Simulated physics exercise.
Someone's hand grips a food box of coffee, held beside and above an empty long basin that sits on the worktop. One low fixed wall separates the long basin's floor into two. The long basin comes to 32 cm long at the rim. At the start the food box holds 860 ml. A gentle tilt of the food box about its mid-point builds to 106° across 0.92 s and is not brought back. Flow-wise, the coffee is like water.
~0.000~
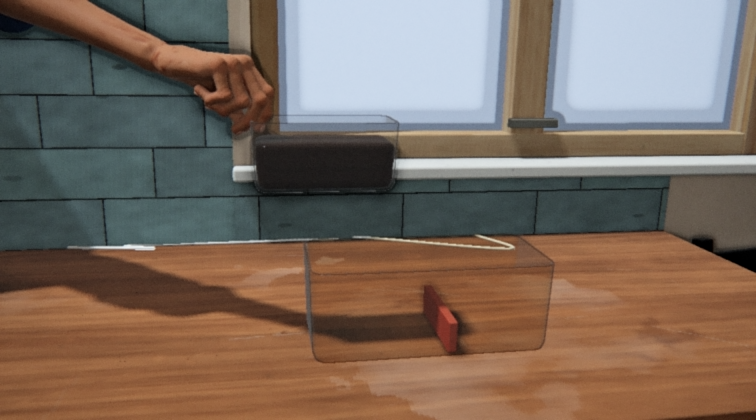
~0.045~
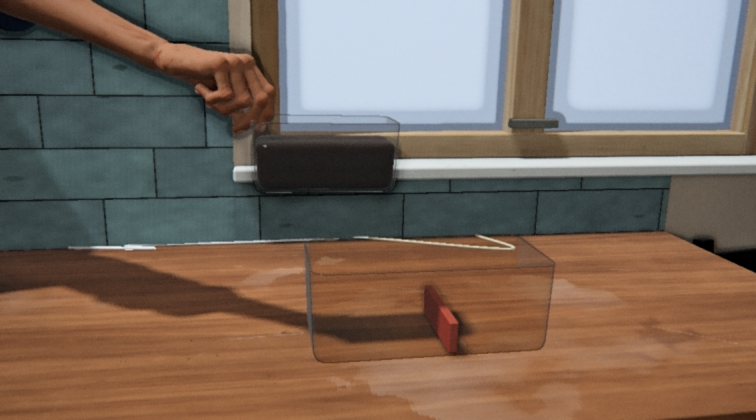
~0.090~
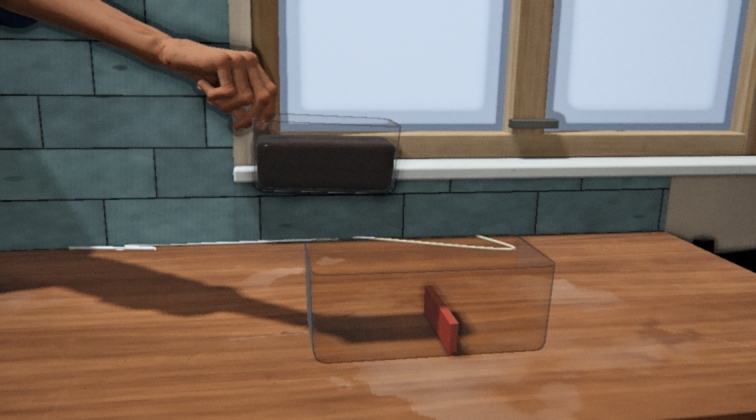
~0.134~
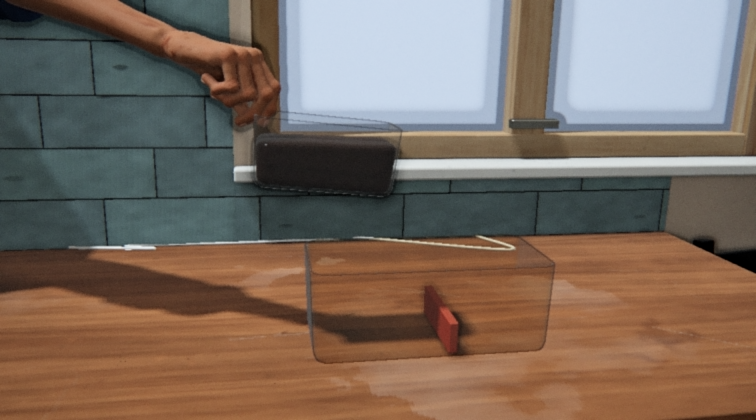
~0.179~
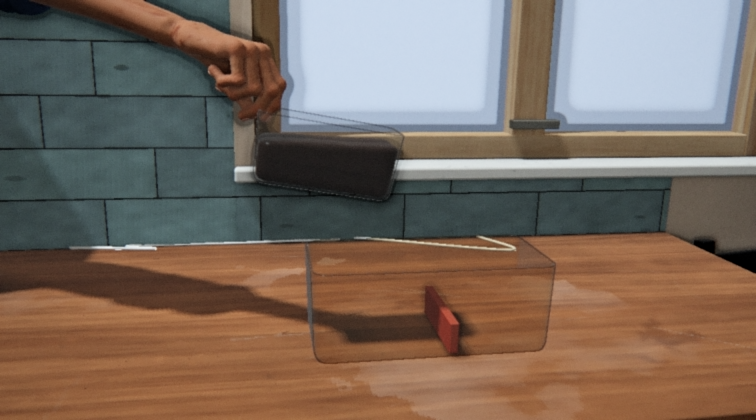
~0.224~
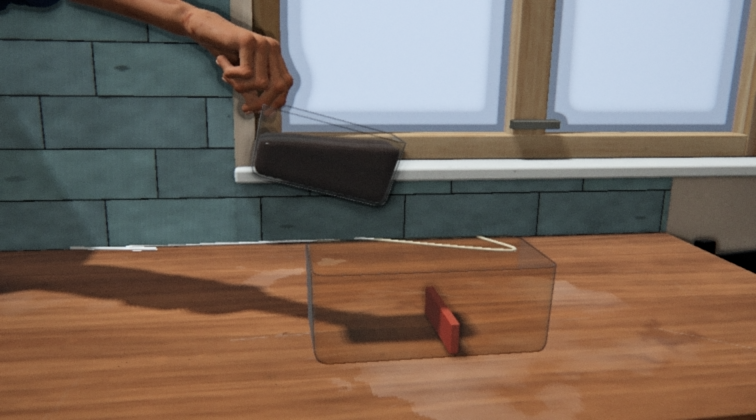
A hand gradually tilting a clear box of dark liquid, its right end dipping, above an empty clear basin on a wooden worktop.
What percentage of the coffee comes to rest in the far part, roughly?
36 %.
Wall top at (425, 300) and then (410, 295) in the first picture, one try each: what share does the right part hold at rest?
In turn about 55 and 70 per cent.
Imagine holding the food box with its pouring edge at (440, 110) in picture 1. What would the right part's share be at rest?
It would then come to around 65 percent.
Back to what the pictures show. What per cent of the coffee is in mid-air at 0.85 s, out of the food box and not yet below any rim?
Something like 5 per cent is in the air then.
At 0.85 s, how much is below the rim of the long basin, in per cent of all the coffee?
It works out near 86 per cent.
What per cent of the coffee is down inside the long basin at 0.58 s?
Near 16 in a hundred.
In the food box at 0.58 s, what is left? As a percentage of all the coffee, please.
42 %.
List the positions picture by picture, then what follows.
The first picture shows tilt 0°; pouring edge (393, 121); surface from (255, 140) to (389, 140); the long basin's rim runs from (307, 258) to (535, 250); the wall's top is at (440, 304).
The second picture shows tilt 1°; pouring edge (394, 122); surface from (256, 140) to (390, 140).
The third picture shows tilt 2°; pouring edge (395, 124); surface from (257, 139) to (391, 141).
The fourth picture shows tilt 5°; pouring edge (396, 128); surface from (257, 139) to (391, 143).
The fifth picture shows tilt 10°; pouring edge (398, 134); surface from (258, 138) to (393, 144).
The sixth picture shows tilt 15°; pouring edge (400, 141); surface from (259, 138) to (395, 146).
By 0.58 s the tilt is 75° and 43 per cent is still to pour, 7 is left of the wall and 9 right of it.
By 0.85 s the tilt is 104° and 9 per cent is still to pour, 49 is left of the wall and 37 right of it.
By 1.12 s the tilt is 106° and 0 per cent is still to pour, 60 is left of the wall and 36 right of it.
By 1.42 s the tilt is 106° and 0 per cent is still to pour, 61 is left of the wall and 36 right of it.
At rest 61 per cent lies left of the wall, 36 right of it and 3 outside.
